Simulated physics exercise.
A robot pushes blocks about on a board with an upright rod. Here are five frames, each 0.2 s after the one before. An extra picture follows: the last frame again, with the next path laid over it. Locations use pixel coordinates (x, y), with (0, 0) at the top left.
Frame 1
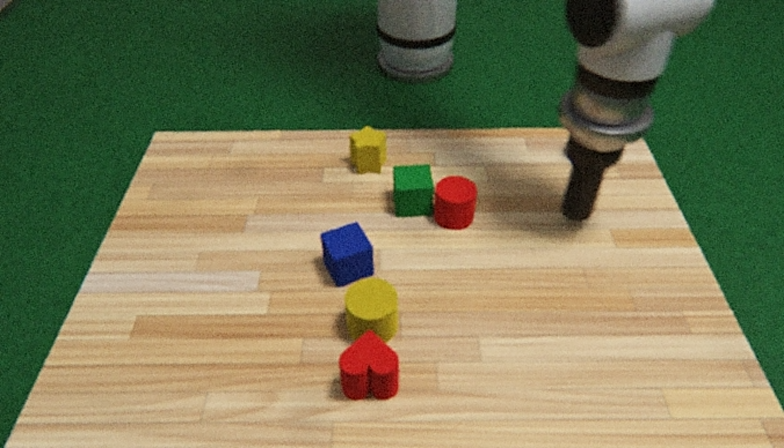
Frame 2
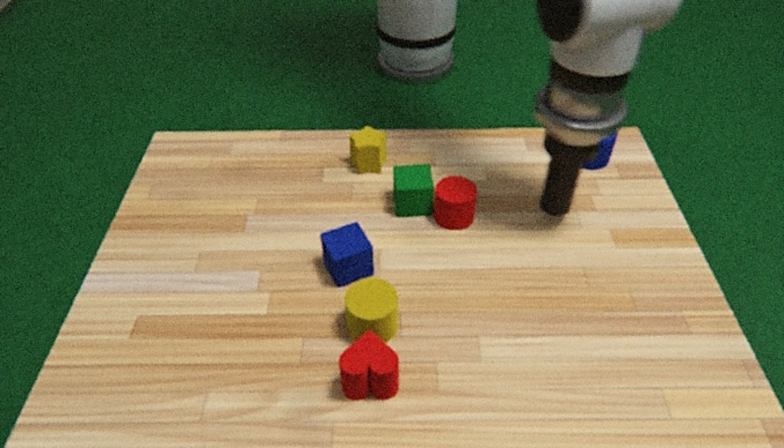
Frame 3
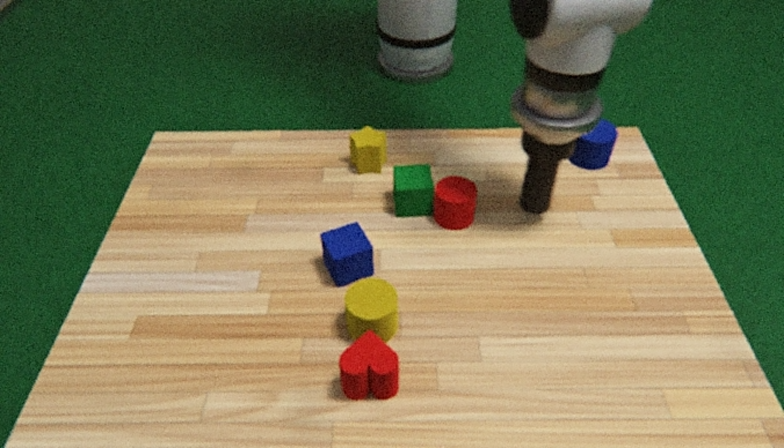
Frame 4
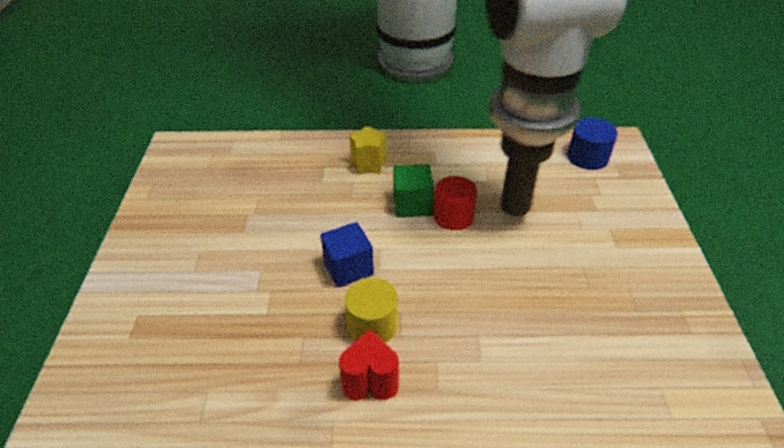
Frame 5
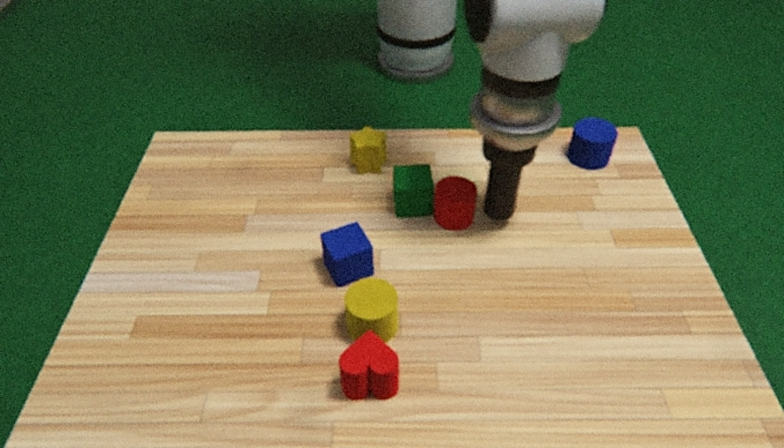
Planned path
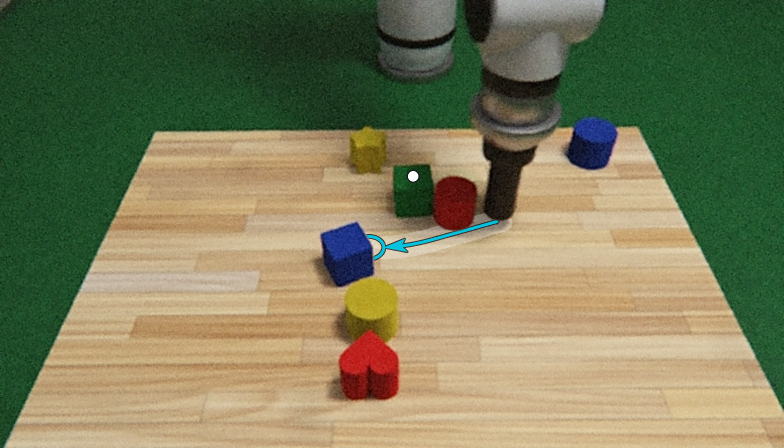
The robot arm moves its dark rod left across the board toward the red cylinder.
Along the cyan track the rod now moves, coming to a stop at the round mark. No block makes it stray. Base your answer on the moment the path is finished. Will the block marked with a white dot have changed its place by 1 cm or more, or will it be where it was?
That block ends up displaced.
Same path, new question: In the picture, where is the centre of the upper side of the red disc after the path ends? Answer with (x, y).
I'd say the red disc ends with its top centre at (362, 194).
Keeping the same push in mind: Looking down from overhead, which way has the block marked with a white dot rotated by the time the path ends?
It twists clockwise.
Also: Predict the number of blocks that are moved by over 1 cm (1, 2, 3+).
This push will displace two blocks.
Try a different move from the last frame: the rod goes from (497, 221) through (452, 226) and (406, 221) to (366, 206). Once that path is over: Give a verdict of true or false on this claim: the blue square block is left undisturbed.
That is true.
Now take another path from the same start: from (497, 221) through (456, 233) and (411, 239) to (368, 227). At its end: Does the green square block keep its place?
The answer is no.
The line goes from (497, 221) by way of (436, 239) to (368, 248); the dot is on the green square block.
On the path given first. One third of the way, rod (456, 223); green square block (396, 172), turned 35° clockwise; red disc (424, 194).
Two thirds of the way, rod (413, 233); green square block (386, 168), turned 70° clockwise; red disc (389, 197).
At the end, rod (367, 237); blue square block (341, 242); yellow disc unmoved; green square block (384, 167), turned 80° clockwise; red disc (362, 194).
